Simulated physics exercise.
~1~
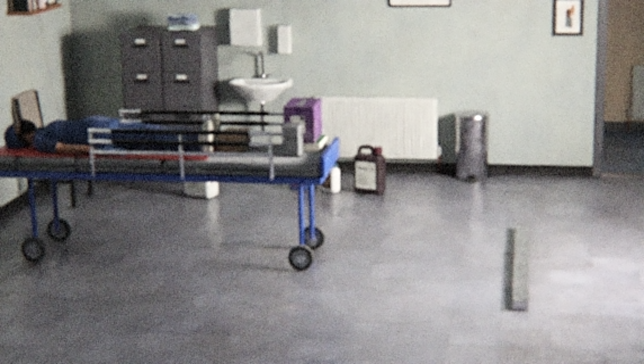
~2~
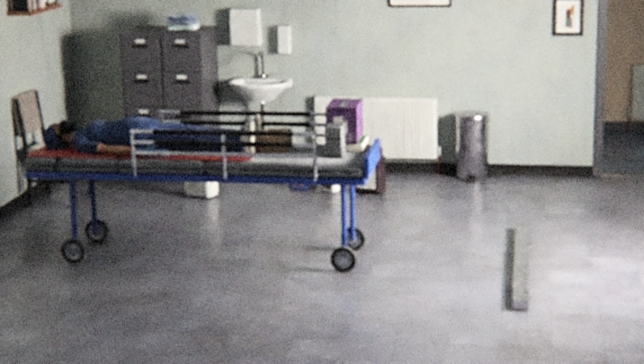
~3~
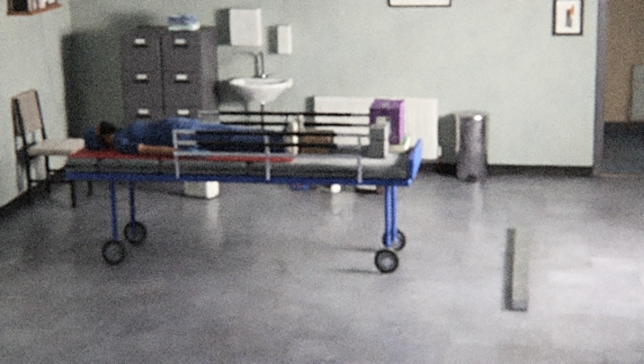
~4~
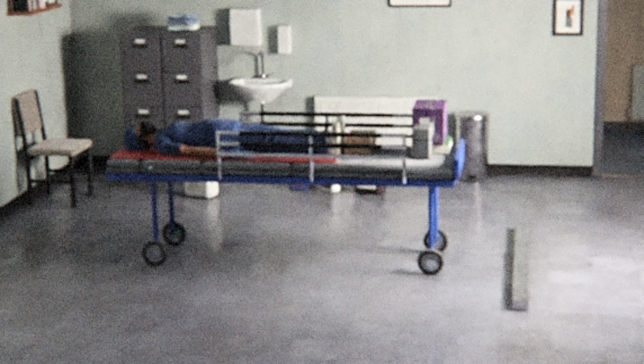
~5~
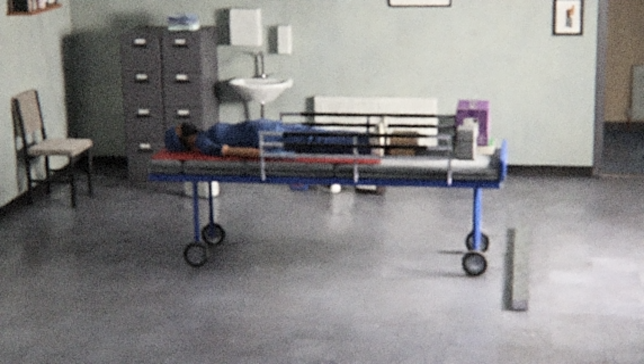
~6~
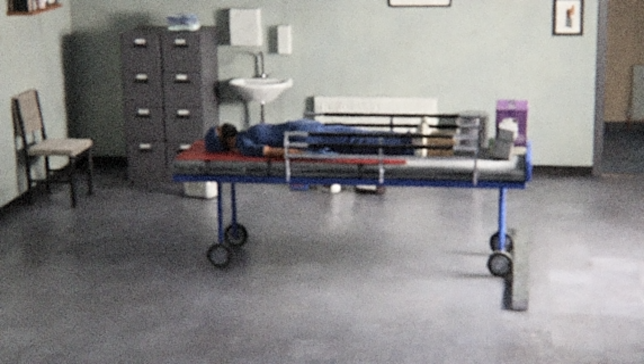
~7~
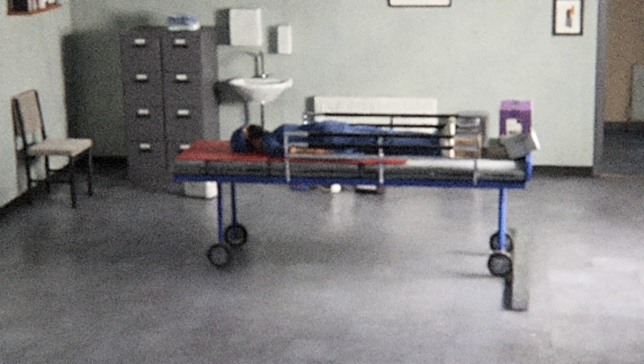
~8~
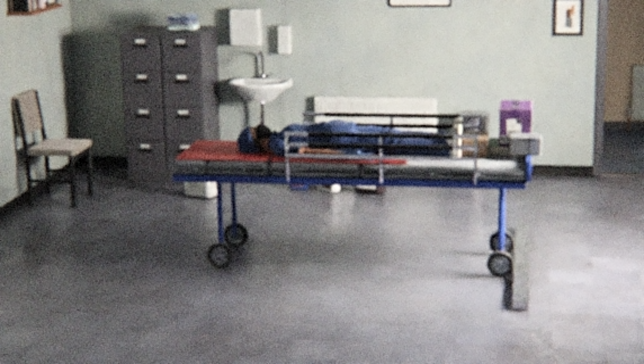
A blue-framed gurney rolls to the right across a grey floor, carrying a person in blue who lies feet first, with a purple box and a small grey object near the foot end. It passes filing cabinets, a sink and a radiator, leaving a chair in view behind it. Its front wheels meet a low sill strip and it halts, staying level. The limp person keeps sliding toward the foot end, while the grey object tips over onto its side. The sliding dies away, with the person, the box and the toppled object all still aboard.
